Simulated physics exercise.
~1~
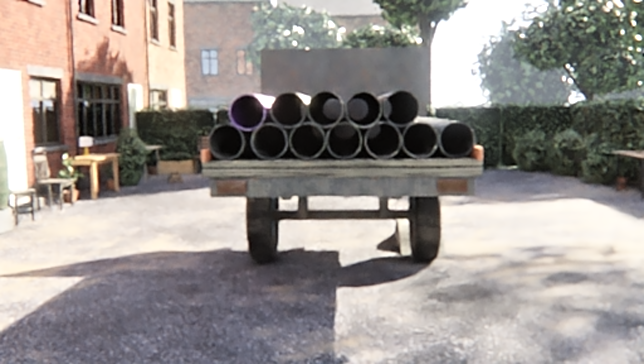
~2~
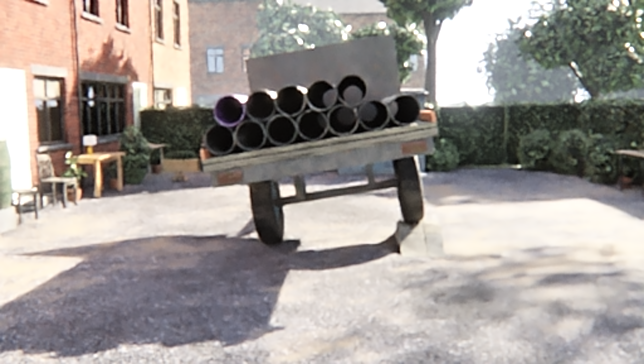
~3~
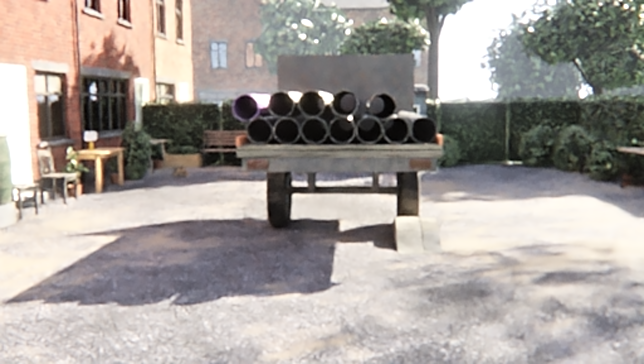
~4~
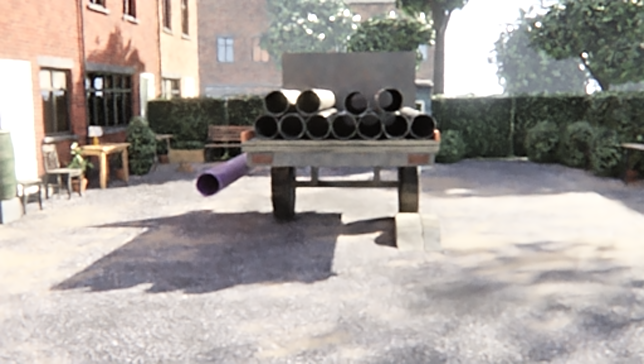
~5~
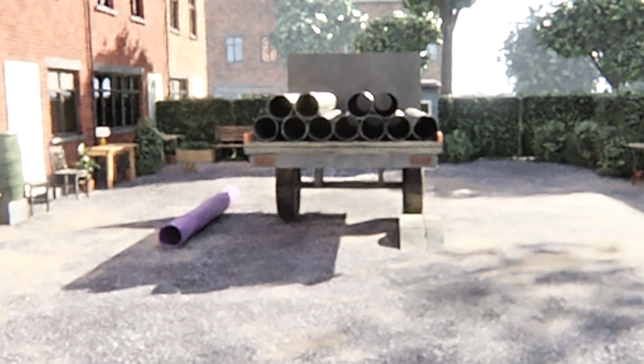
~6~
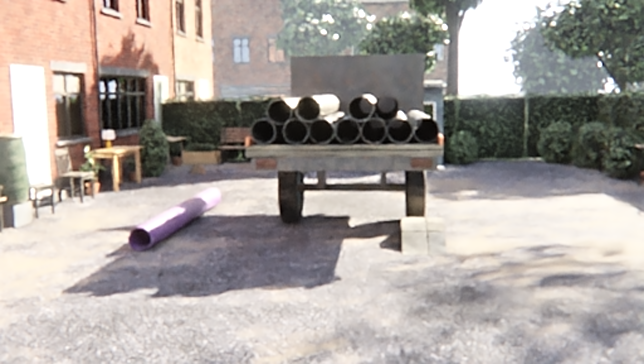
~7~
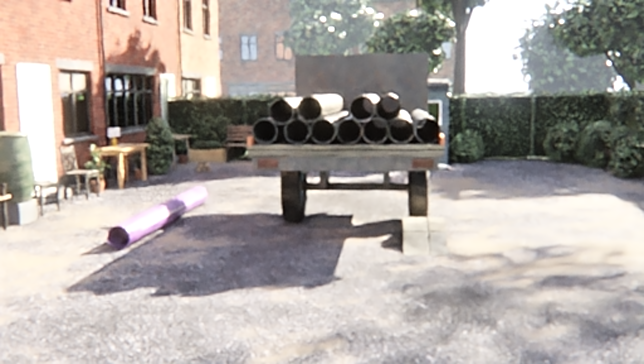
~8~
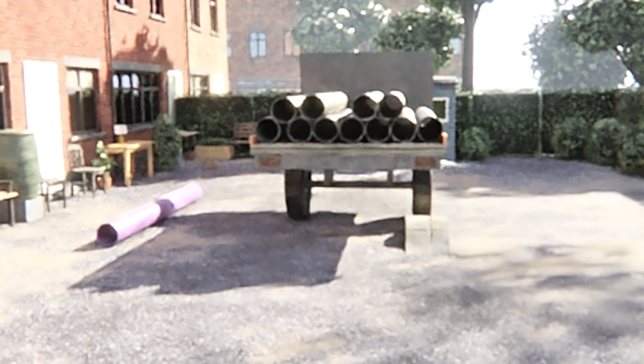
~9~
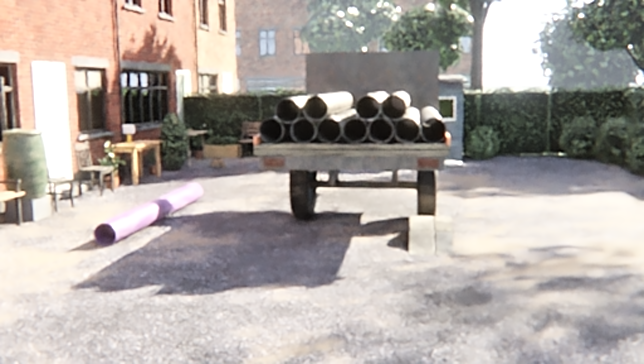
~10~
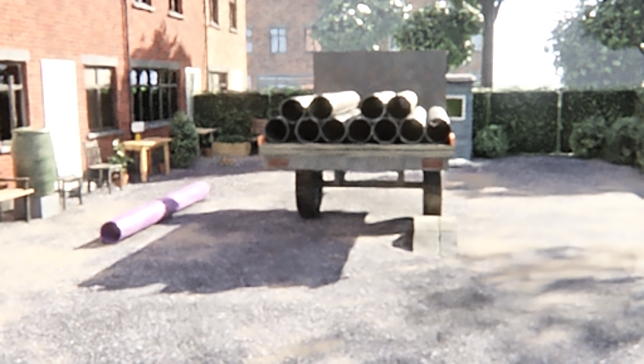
At first, a flat trailer loaded with two rows of dark, hollow pipes moves away across a sunlit yard beside a brick building, with a purple pipe at the left end of the upper row. Its right wheel rides over a low hump, tipping the deck down to the left, and then the trailer drops back level and stops. The purple pipe rolls left over the pipes beneath it and falls off the side. It lands on the ground and rolls a little farther left before coming to rest. The other pipes stay on the deck, with gaps in the upper row.
